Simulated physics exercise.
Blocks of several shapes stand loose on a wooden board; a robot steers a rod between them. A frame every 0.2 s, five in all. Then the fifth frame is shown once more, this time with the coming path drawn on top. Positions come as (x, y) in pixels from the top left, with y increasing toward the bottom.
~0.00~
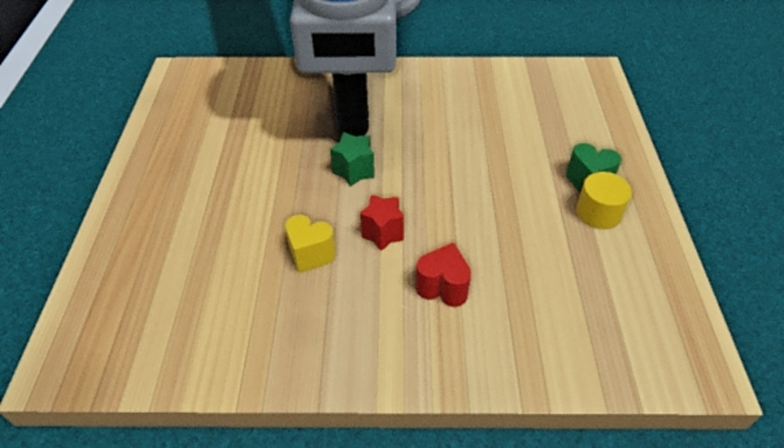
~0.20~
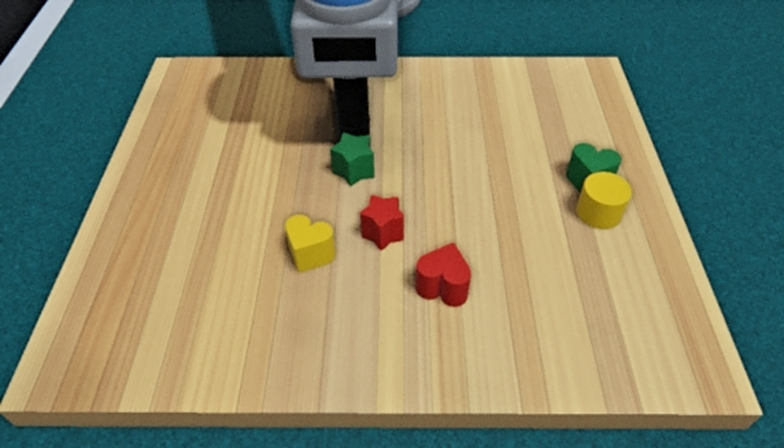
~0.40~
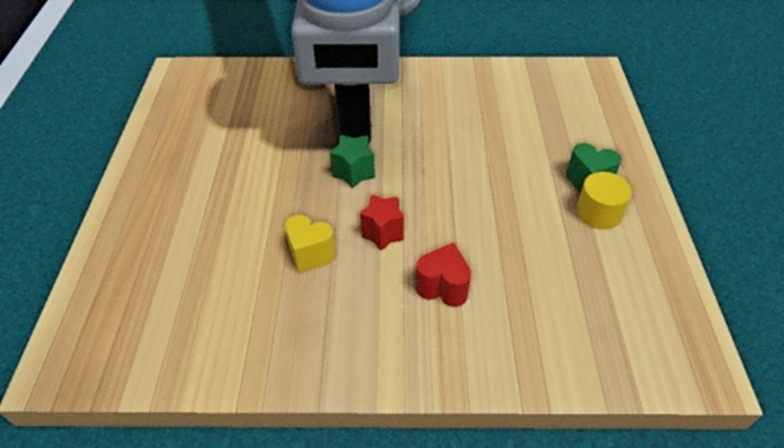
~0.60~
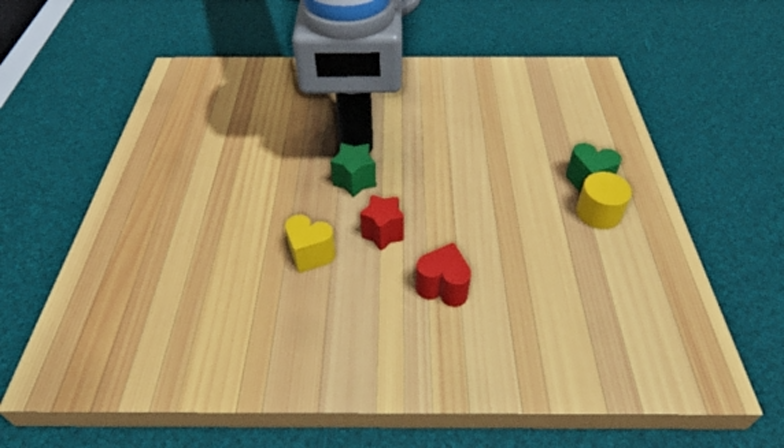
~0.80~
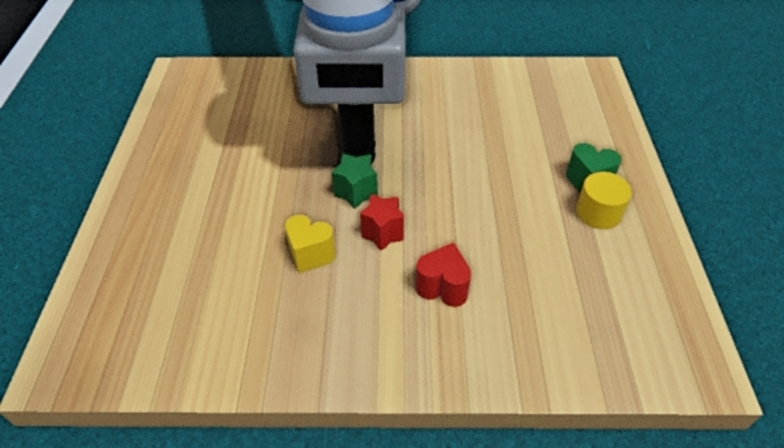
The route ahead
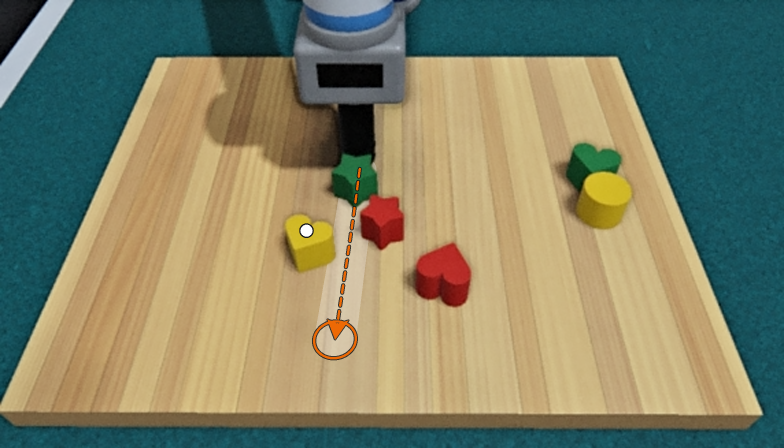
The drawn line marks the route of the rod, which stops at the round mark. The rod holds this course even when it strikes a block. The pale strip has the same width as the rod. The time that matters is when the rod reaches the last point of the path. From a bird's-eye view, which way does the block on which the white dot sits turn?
Verdict: Clockwise.
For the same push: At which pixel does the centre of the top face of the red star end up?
I'd guess (390, 232).
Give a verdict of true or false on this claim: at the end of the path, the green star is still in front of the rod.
The statement is correct.
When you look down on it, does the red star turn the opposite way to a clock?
Yes
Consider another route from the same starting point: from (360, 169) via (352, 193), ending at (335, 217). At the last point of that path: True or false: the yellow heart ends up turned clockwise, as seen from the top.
The claim holds.
The drawn path runs straight from (360, 169) to (335, 339); the dot is on the yellow heart.
On the path given first. One third of the way, rod at (352, 208); yellow heart at (304, 234); green star at (347, 220); red star at (389, 229), turned 75° anticlockwise.
Two thirds of the way, rod at (344, 264); yellow heart at (297, 246), turned 65° clockwise; green star at (337, 282); red star at (390, 232), turned 95° anticlockwise.
At the end, rod at (334, 330); yellow heart at (297, 246), turned 65° clockwise; green star at (327, 355); red star at (390, 232), turned 95° anticlockwise; red heart not moved.
